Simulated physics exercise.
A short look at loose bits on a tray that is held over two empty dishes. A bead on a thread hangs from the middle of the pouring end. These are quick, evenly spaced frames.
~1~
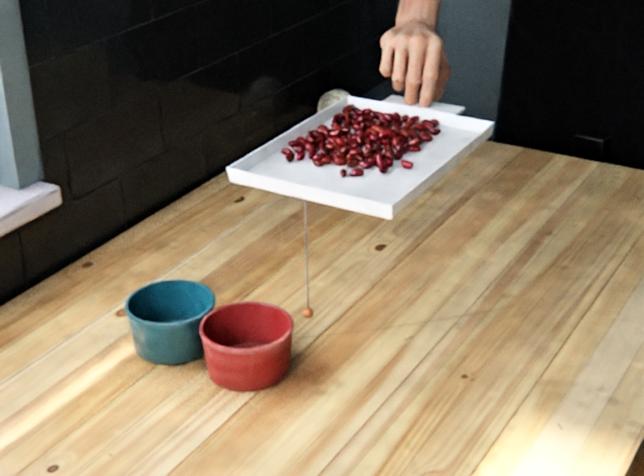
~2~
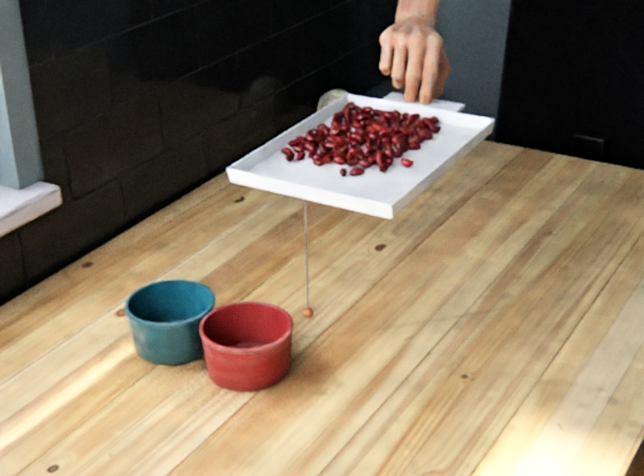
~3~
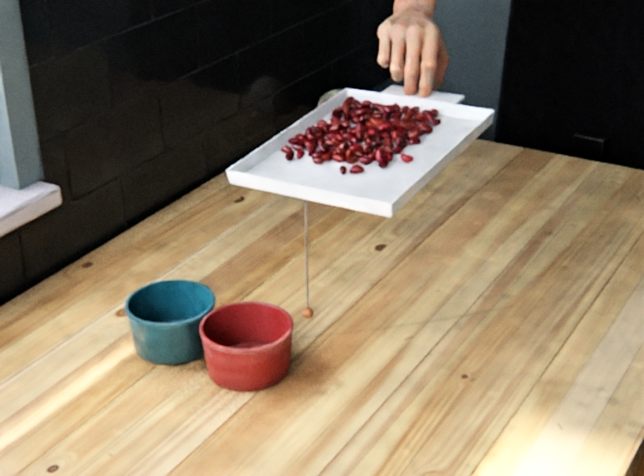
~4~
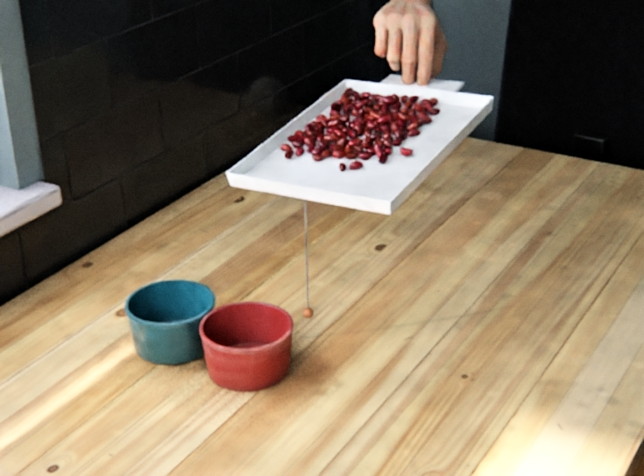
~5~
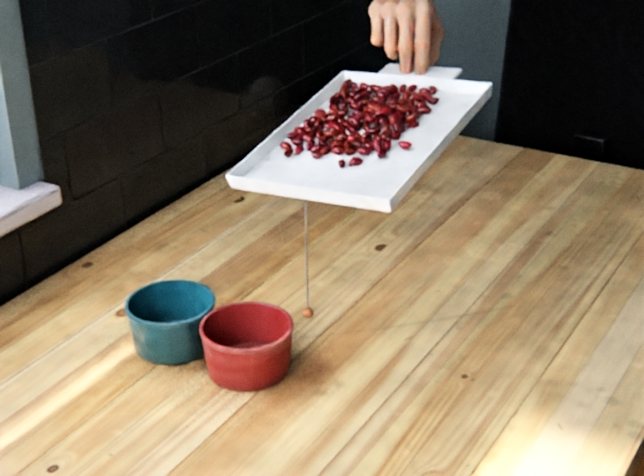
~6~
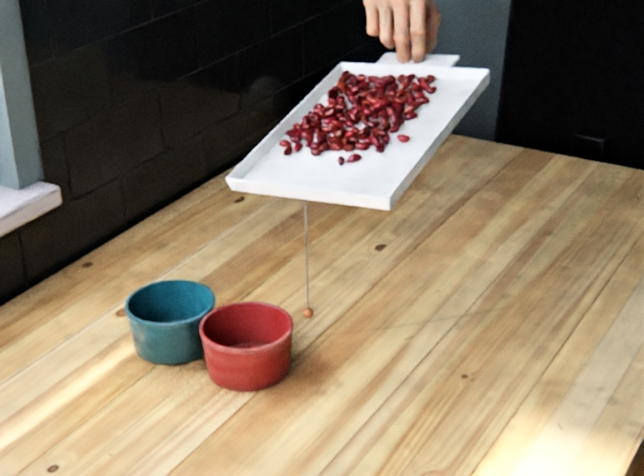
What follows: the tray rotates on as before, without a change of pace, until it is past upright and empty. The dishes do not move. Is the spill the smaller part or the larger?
The two hold more than half of the load.
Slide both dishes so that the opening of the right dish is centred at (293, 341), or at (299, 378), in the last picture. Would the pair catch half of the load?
At the first place more than half, at the second under half.
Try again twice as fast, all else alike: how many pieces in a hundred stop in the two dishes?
It comes to 80 per cent or so.
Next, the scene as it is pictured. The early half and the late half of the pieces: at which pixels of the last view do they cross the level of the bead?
The first part at (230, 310); the rest at (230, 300).
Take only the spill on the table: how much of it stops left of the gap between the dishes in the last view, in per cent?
Some 20 per cent.
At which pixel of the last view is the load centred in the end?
At about (241, 359).
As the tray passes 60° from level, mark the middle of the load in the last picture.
Close to (277, 141).
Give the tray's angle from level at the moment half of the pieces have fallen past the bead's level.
At about 110°.
Just after the last frame, tray tipped steeply; almost all on the tray; just a few in the left dish; just a few outside both; just a few in the air.
A moment on, tray tipped past a quarter turn; the larger part on the tray; just a few in the right dish; just a few in the left dish; about a tenth outside both; just a few in the air.
Further on, tray tipped past a quarter turn; roughly half in the right dish; roughly a quarter in the left dish; roughly a quarter outside both.
When it is over, tray tipped past a quarter turn; roughly half in the right dish; roughly a quarter in the left dish; roughly a quarter outside both.
